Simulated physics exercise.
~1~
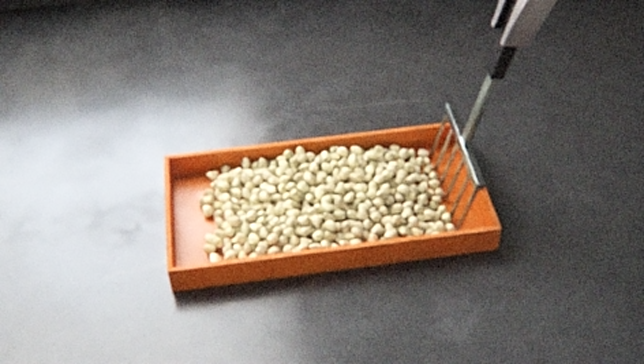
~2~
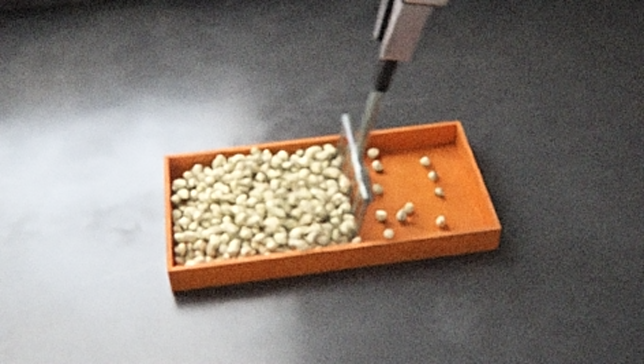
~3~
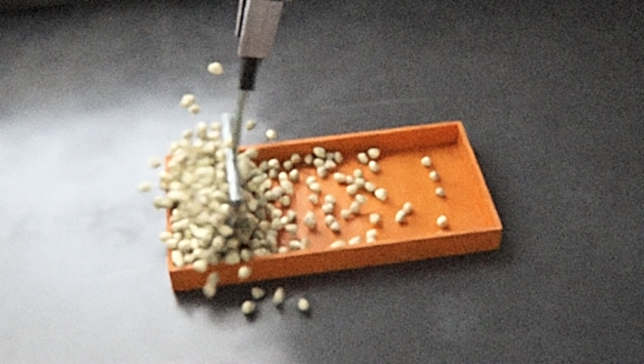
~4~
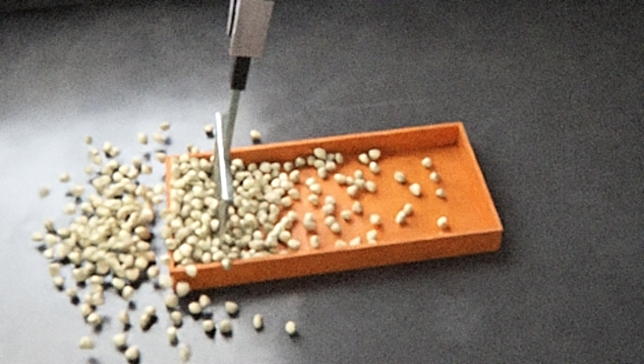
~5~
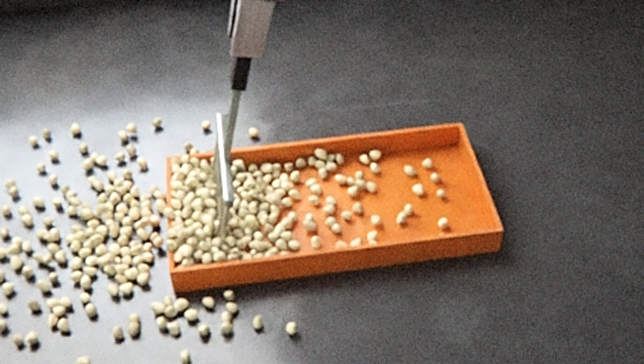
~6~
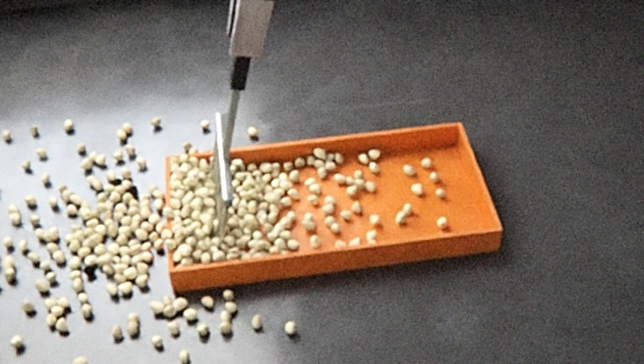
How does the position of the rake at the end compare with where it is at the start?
At the start the rake is at the right end of the orange tray, and at the end it stands near the left end, among the beans still in the tray.
